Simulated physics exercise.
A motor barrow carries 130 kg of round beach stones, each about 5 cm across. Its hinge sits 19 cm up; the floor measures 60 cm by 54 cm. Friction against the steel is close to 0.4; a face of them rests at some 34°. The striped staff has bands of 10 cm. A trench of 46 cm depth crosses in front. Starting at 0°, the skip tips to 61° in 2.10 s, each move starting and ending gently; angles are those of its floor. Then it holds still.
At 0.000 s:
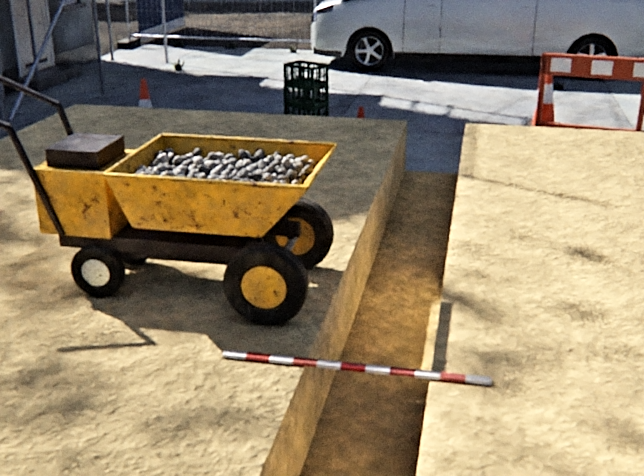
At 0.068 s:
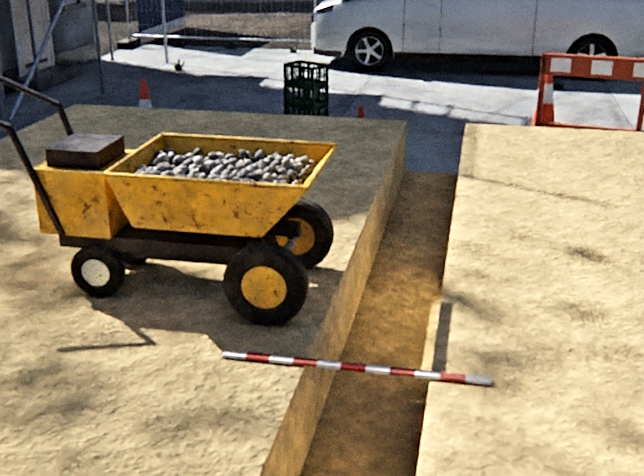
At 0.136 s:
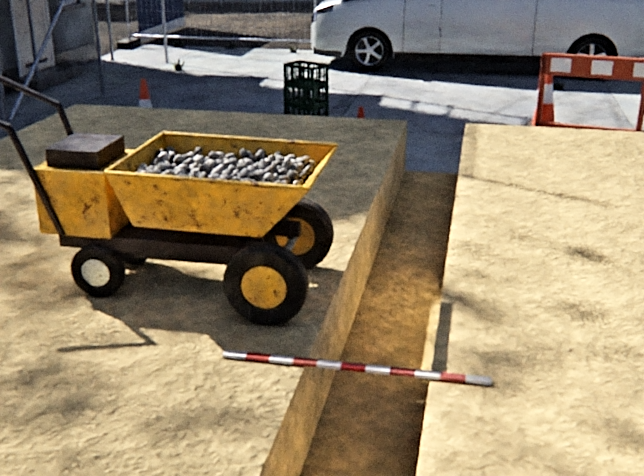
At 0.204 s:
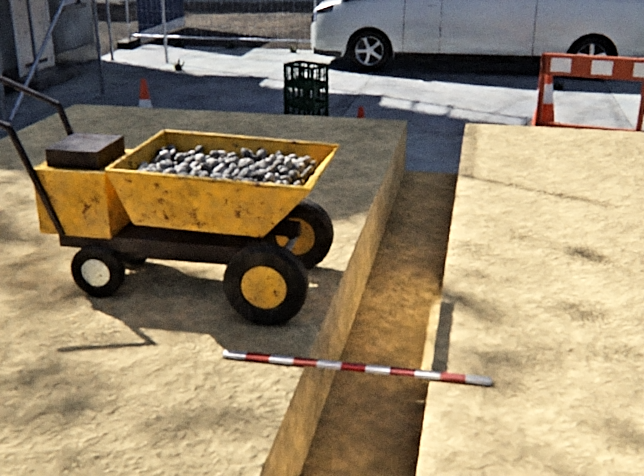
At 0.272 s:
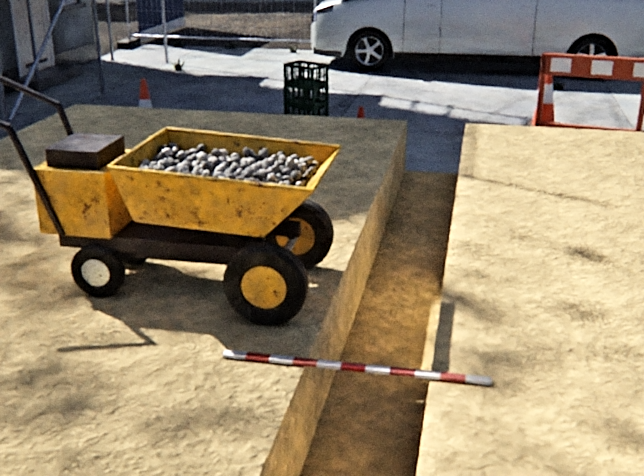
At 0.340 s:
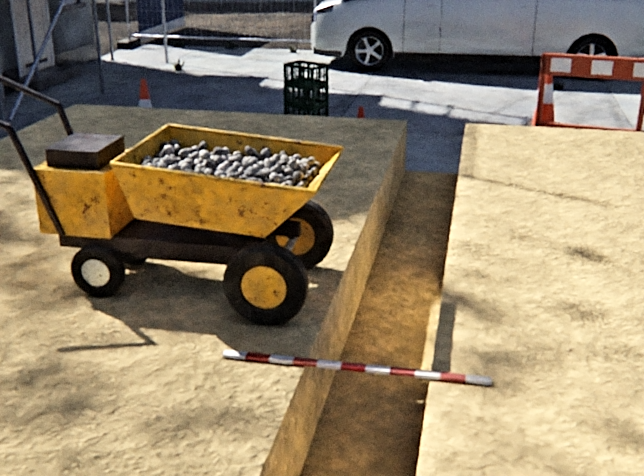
A yellow motor barrow's skip, loaded with round grey stones, tilts slightly beside a trench.
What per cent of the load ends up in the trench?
Close to 77 in a hundred.
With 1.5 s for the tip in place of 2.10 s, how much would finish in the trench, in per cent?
In that case some 70 per cent.
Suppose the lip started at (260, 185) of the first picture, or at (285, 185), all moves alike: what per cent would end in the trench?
About 100 and 95 per cent.
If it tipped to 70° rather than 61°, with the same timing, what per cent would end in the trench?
It would be near 75 per cent.
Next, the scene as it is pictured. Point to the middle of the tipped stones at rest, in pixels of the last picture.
Around (413, 376).
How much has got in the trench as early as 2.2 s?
About 40 per cent by then.
After 1.6 s the floor is at 52°; 100 % in the skip; the foremost stones are at (393, 242).
After 2.2 s the floor is at 61°; 42 % in the skip, 40 % in the trench, 18 % past the trench; the foremost stones are at (520, 310).
After 2.5 s the floor is at 61°; 23 % in the skip, 54 % in the trench, 23 % past the trench; the foremost stones are at (566, 305).
After 4.5 s the floor is at 61°; 0 % in the skip, 77 % in the trench, 23 % past the trench; the foremost stones are at (578, 305).
